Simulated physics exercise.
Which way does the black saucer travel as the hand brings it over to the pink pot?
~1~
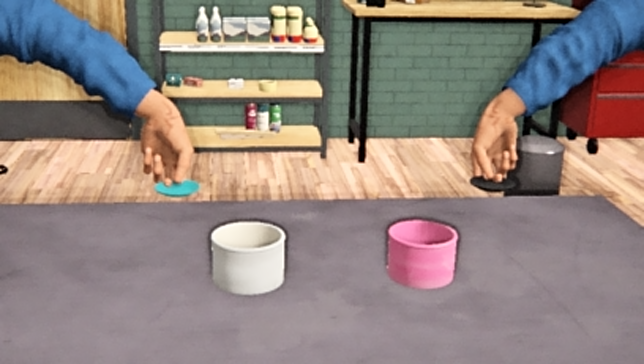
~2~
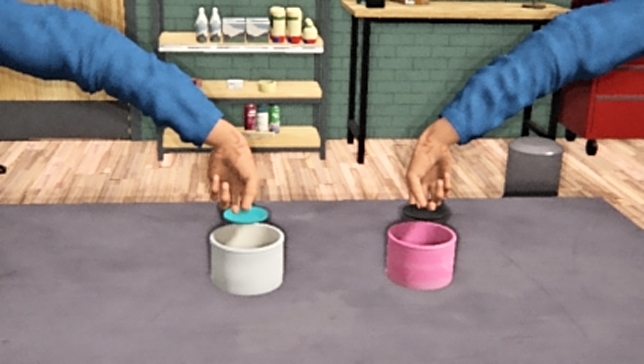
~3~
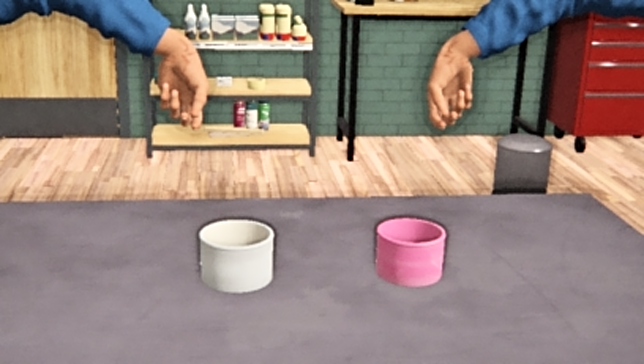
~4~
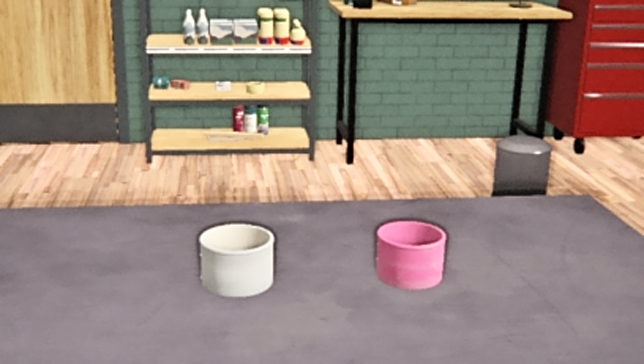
The black saucer moves to the left as the hand carries it over to the pink pot.
